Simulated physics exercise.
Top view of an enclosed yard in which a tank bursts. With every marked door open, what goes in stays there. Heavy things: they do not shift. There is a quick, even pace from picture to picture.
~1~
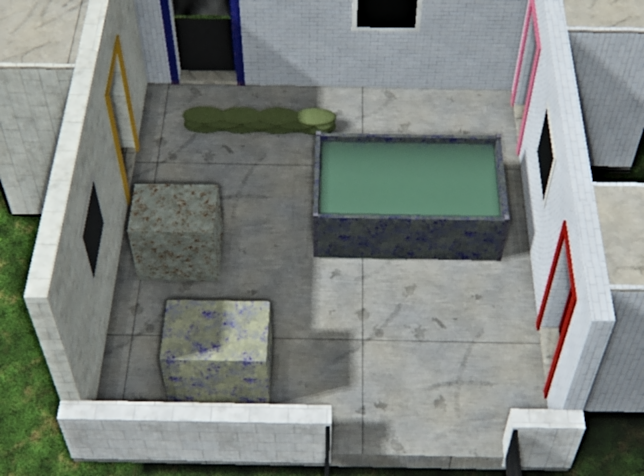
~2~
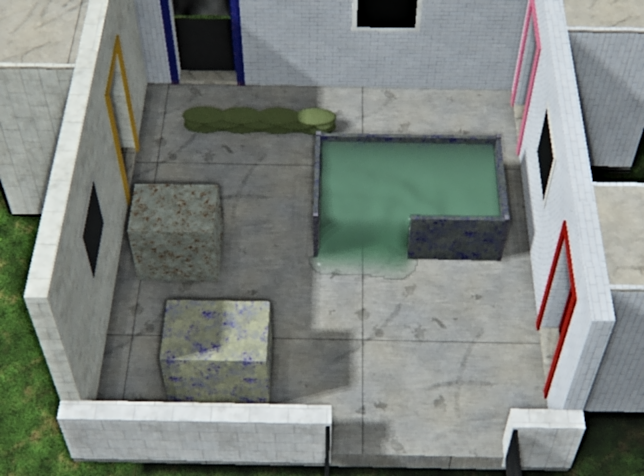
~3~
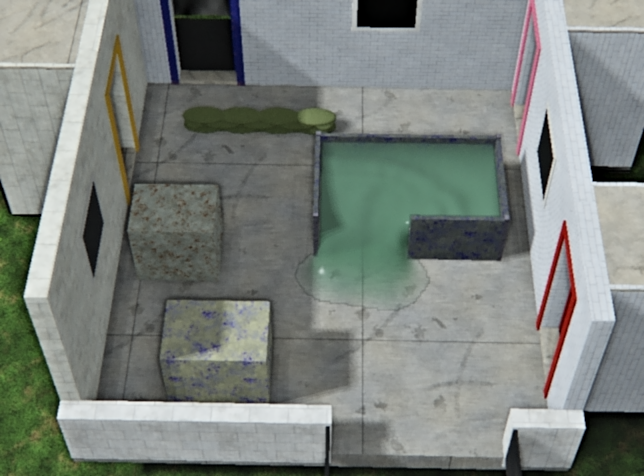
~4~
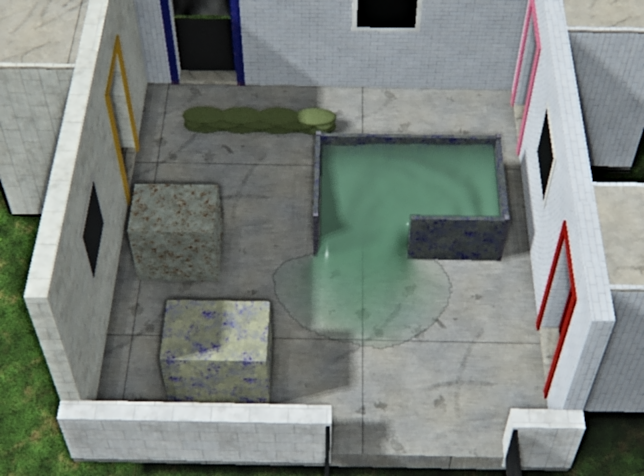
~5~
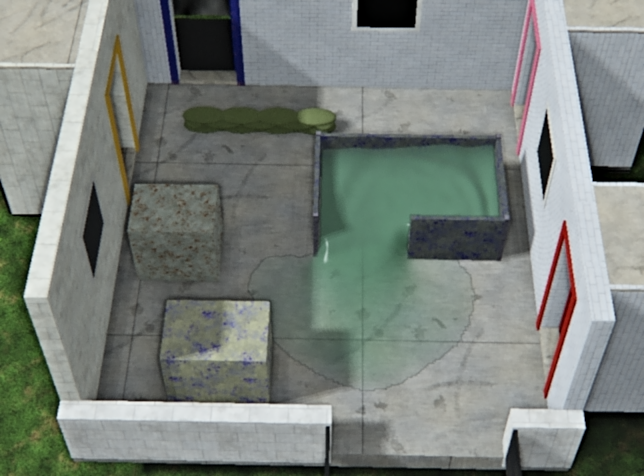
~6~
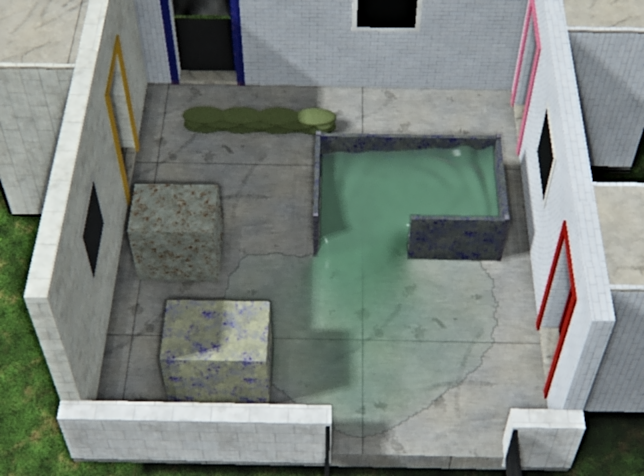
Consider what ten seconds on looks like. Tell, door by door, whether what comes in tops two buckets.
As I see it, the blue door doesn't get too much water coming through, the red door doesn't get too much water coming through, the pink door doesn't get too much water coming through, the yellow door doesn't get too much water coming through.
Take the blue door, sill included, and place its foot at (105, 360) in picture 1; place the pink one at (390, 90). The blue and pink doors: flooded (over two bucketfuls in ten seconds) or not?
Well, the blue door overflows, but the pink door falls below the limit.
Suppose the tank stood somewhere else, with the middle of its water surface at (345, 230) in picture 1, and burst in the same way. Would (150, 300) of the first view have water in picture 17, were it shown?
That spot is reached by the flood.
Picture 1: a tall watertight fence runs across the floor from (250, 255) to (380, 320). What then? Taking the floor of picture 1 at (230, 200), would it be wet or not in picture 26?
That spot would be inundated.
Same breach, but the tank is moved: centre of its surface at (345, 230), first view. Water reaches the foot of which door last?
I say the pink door.
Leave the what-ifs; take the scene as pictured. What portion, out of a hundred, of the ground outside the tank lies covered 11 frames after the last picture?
It comes to 40 per cent.
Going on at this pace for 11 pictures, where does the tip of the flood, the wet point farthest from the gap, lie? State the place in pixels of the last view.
(93, 430).
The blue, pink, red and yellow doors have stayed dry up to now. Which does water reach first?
Answer: The red door.
A moment on, water covers 35 % of the floor; the blue door not reached, the red door wet at the sill, nothing in, the pink door not reached, the yellow door not reached.
Next, water covers 40 % of the floor; the blue door not reached, the red door wet at the sill, nothing in, the pink door not reached, the yellow door not reached.
Then, water covers 45 % of the floor; the blue door not reached, the red door wet at the sill, nothing in, the pink door not reached, the yellow door wet at the sill, nothing in.
Later, water covers 65 % of the floor; the blue door wet at the sill, nothing in, the red door wet at the sill, nothing in, the pink door not reached, the yellow door wet at the sill, nothing in.
In the end, water covers 85 % of the floor; the blue door under two buckets in, the red door wet at the sill, nothing in, the pink door wet at the sill, nothing in, the yellow door wet at the sill, nothing in.
